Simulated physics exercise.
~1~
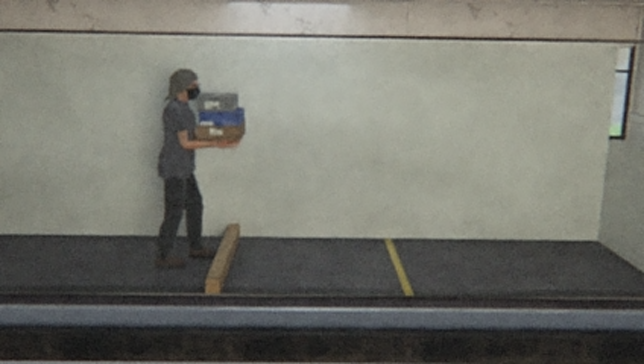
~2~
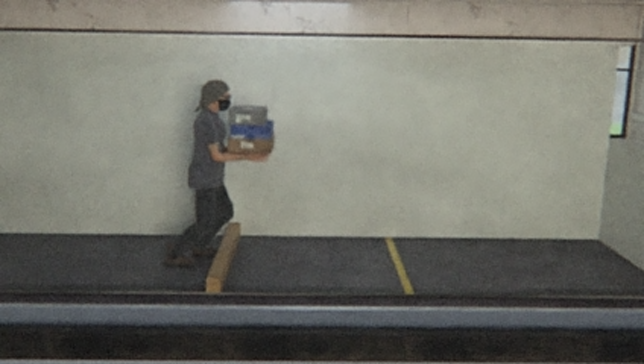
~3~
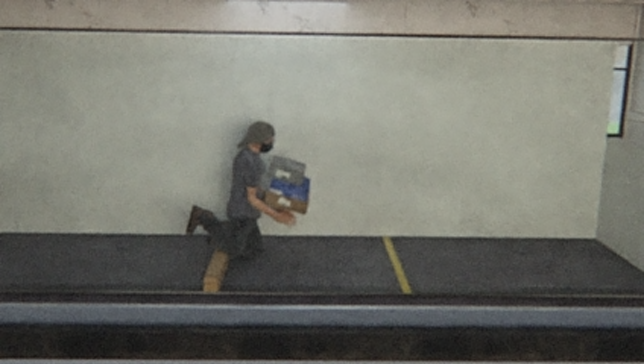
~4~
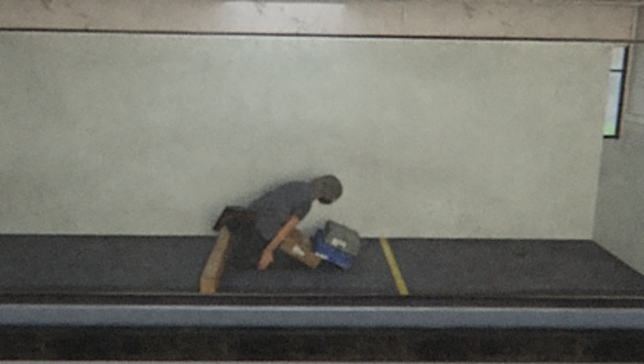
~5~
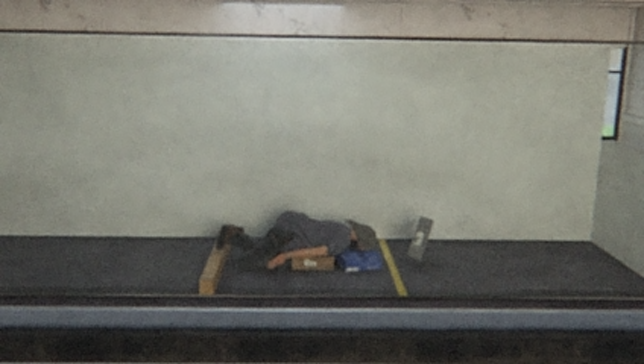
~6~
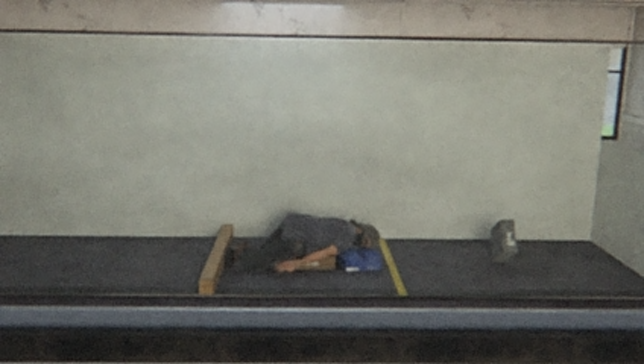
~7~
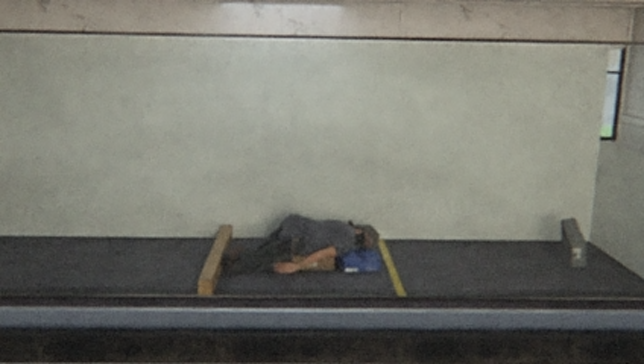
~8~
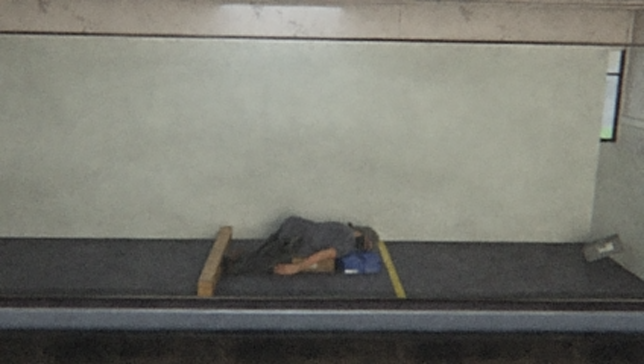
A masked passenger carrying boxes pitches rightward over a rail and lies still, the grey carton tumbling on past the yellow line.
